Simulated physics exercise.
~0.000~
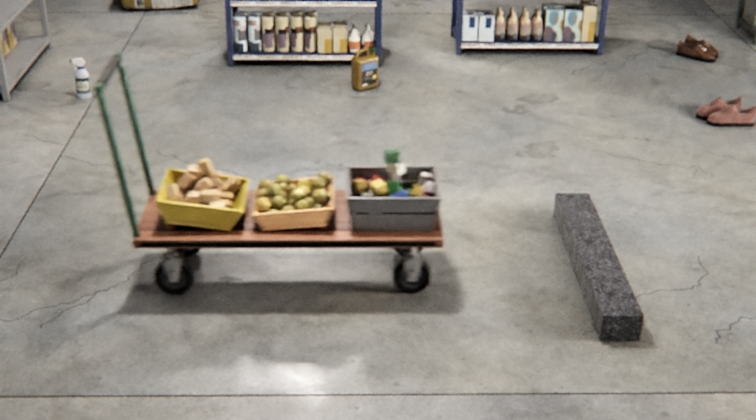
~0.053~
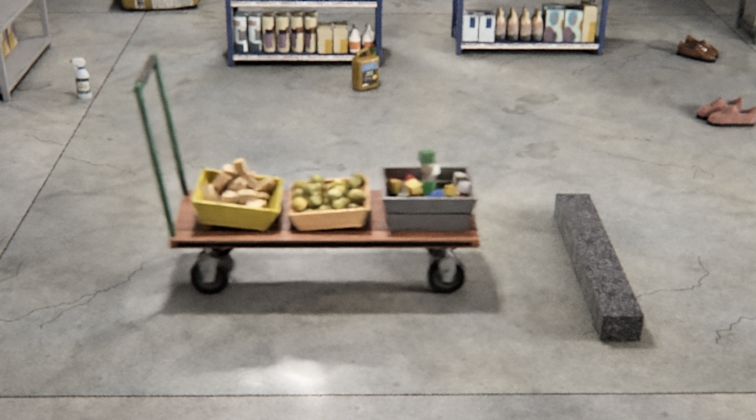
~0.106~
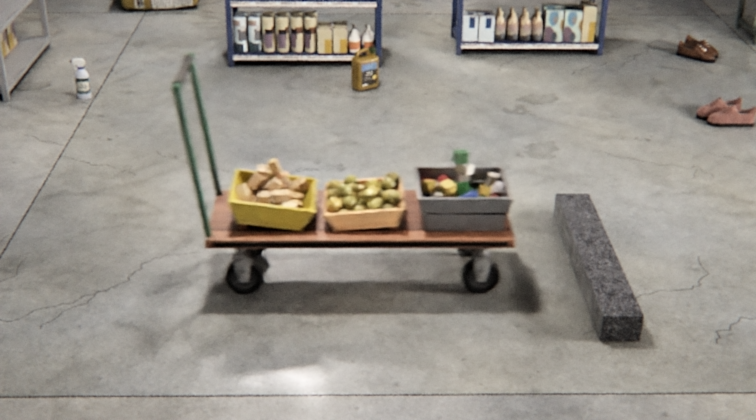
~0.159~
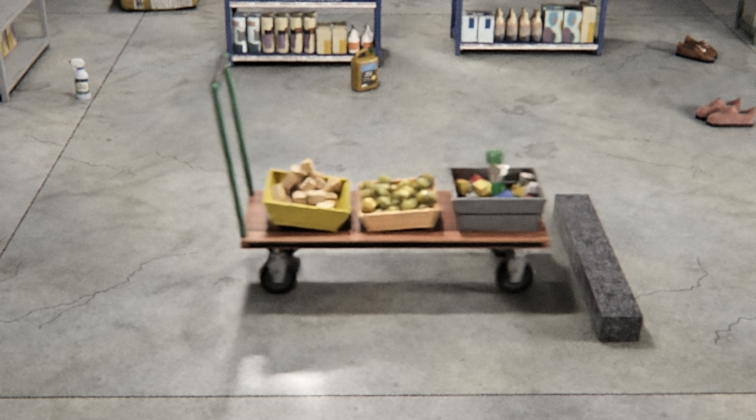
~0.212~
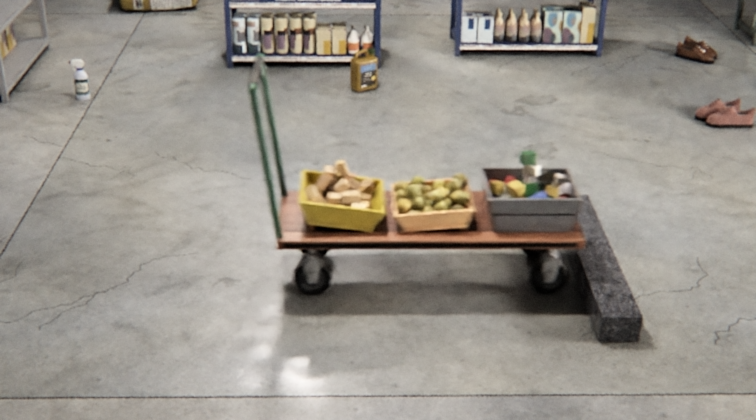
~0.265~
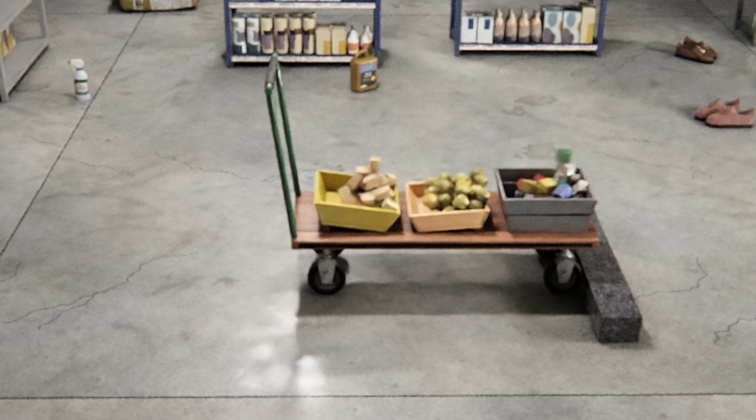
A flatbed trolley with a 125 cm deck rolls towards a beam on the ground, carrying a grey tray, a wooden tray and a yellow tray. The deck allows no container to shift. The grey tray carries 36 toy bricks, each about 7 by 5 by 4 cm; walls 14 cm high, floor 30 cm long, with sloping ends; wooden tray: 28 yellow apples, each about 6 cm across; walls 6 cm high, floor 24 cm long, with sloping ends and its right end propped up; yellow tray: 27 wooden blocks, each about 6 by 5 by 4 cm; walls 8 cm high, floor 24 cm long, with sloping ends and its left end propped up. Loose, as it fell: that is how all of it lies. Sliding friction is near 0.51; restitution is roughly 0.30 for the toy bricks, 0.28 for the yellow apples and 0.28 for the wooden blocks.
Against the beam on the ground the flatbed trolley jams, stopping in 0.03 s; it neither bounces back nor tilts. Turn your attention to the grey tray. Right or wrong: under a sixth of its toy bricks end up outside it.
Right.
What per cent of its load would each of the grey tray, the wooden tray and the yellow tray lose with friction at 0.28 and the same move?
Grey tray 0%, wooden tray 40%, yellow tray 40%.
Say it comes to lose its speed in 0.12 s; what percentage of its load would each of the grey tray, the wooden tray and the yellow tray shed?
Result - grey tray: 10 percent, wooden tray: 20 percent, yellow tray: 30 percent.
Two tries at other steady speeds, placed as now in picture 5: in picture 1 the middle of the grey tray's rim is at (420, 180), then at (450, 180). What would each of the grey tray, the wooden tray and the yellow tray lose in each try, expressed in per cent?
Try by try, the grey tray would lose 10 then 10 per cent, the wooden tray 20 then 10 per cent, and the yellow tray 20 then 10 per cent.
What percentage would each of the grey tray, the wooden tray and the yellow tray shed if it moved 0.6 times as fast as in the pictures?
Grey tray 10, wooden tray 10, yellow tray 10 per cent.
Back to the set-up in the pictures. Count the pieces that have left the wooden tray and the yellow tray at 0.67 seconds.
Roughly - wooden tray: 10; yellow tray: 10.
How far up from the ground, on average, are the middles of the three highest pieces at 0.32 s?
Their middles average near 52 cm high.
After 0.32 s, grey tray 34 in, 2 out, wooden tray 25 in, 3 out and yellow tray 26 in, 1 out.
After 0.44 s, grey tray 34 in, 2 out, wooden tray 19 in, 9 out and yellow tray 20 in, 7 out.
After 0.67 s, grey tray 33 in, 3 out, wooden tray 18 in, 10 out and yellow tray 17 in, 10 out.
Outcome (at 1.17 s), grey tray 33 in, 3 out, wooden tray 18 in, 10 out and yellow tray 17 in, 10 out. Asked share, 3 of 36, 8 per cent.
